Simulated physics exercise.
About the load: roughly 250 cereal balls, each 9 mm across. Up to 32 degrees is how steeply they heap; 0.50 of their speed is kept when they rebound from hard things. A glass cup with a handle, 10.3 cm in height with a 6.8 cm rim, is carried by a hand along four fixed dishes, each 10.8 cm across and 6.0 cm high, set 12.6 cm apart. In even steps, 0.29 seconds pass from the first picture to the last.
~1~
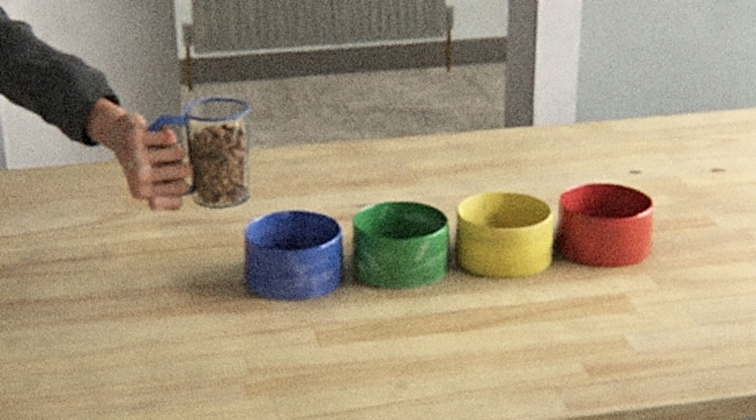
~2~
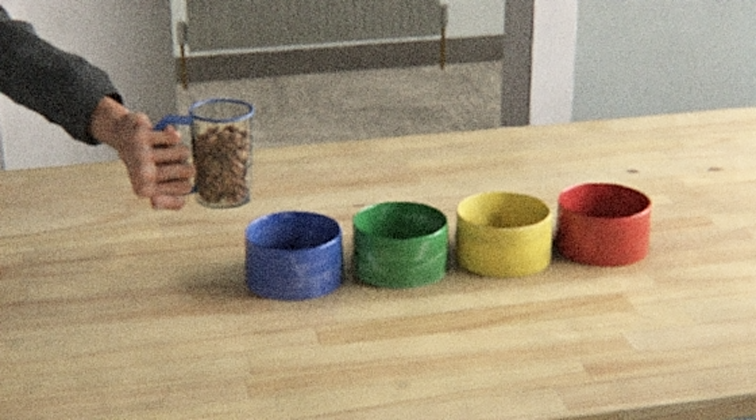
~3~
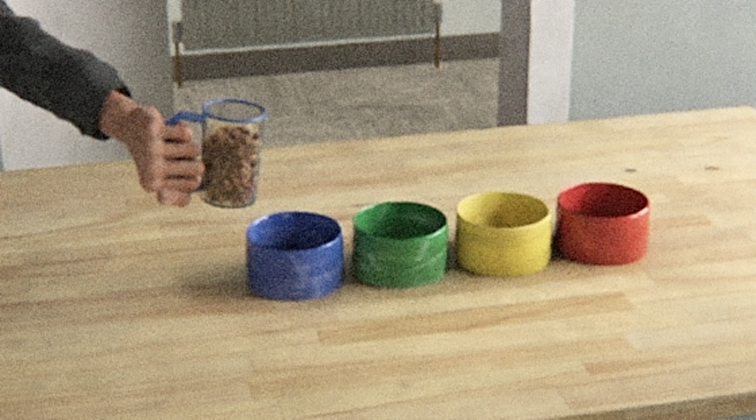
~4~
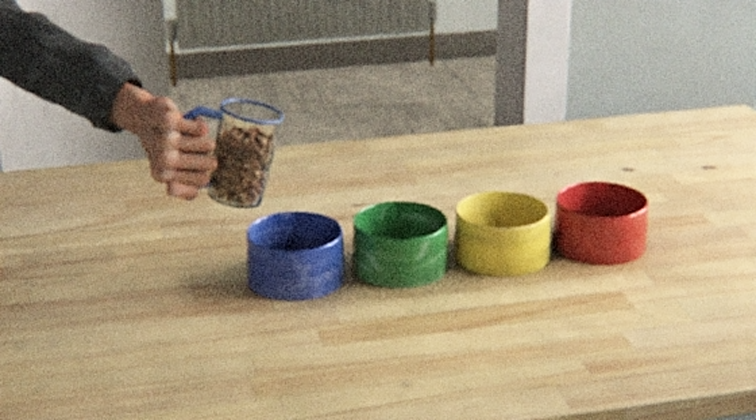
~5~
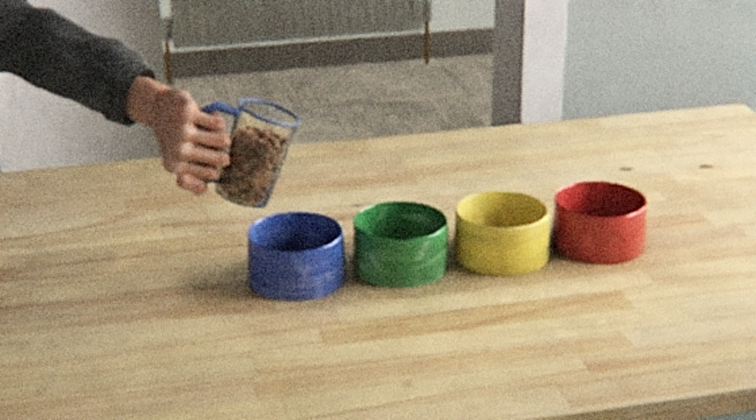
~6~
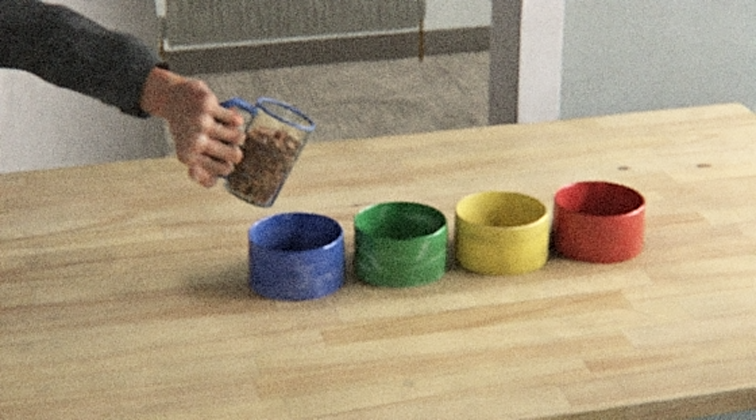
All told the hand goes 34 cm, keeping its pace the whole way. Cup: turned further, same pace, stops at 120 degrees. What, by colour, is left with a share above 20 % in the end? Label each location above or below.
Labels - red dish: Below, blue dish: Below, green dish: Below, yellow dish: Above, counter: Below.
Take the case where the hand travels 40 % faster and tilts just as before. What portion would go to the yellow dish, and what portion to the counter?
In that case: Yellow 10, and counter 30.
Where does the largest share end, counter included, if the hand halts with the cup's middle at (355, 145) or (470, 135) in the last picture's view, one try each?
Largest portions, in order: Green and yellow.
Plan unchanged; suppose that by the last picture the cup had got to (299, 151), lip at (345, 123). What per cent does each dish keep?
It'd finish with red at 70, blue at 0, green at 0 and yellow at 0.
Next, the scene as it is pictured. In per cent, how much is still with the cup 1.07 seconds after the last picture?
20 per cent.
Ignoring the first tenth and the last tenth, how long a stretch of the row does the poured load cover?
It spans roughly 7 centimetres along the row.
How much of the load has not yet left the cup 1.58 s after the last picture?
0 per cent.
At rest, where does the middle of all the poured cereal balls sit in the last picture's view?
(511, 241).
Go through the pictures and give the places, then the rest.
Cup at (219, 154), tilt 0 degrees, lip at (248, 107), moved 0.0 cm; middle of the pieces at (220, 162); blue dish at (293, 231); green dish at (401, 220); yellow dish at (505, 211); red dish at (606, 201), in the first frame.
Cup at (222, 155), tilt 2 degrees, lip at (253, 109), moved 0.3 cm; middle of the pieces at (223, 163), in the second frame.
Cup at (231, 155), tilt 7 degrees, lip at (265, 112), moved 1.2 cm; middle of the pieces at (231, 163), in the third frame.
Cup at (243, 155), tilt 13 degrees, lip at (282, 116), moved 2.5 cm; middle of the pieces at (242, 163), in the fourth frame.
Cup at (255, 154), tilt 20 degrees, lip at (298, 120), moved 3.7 cm; middle of the pieces at (253, 162), in the fifth frame.
Cup at (267, 154), tilt 27 degrees, lip at (313, 125), moved 4.9 cm; middle of the pieces at (264, 162); blue dish at (296, 232); green dish at (400, 221); yellow dish at (502, 210); red dish at (600, 199), in the sixth frame.
Then, 0.64 s after the last picture, tilt 101 degrees; cup holds 100 %.
Then, 1.07 s after the last picture, tilt 120 degrees; cup holds 20 %, yellow 65 %.
Then, 1.58 s after the last picture, tilt 120 degrees; cup holds 0 %, yellow 85 %.
In the end, red 0 %, blue 0 %, green 0 %, yellow 85 %, counter 10 %.
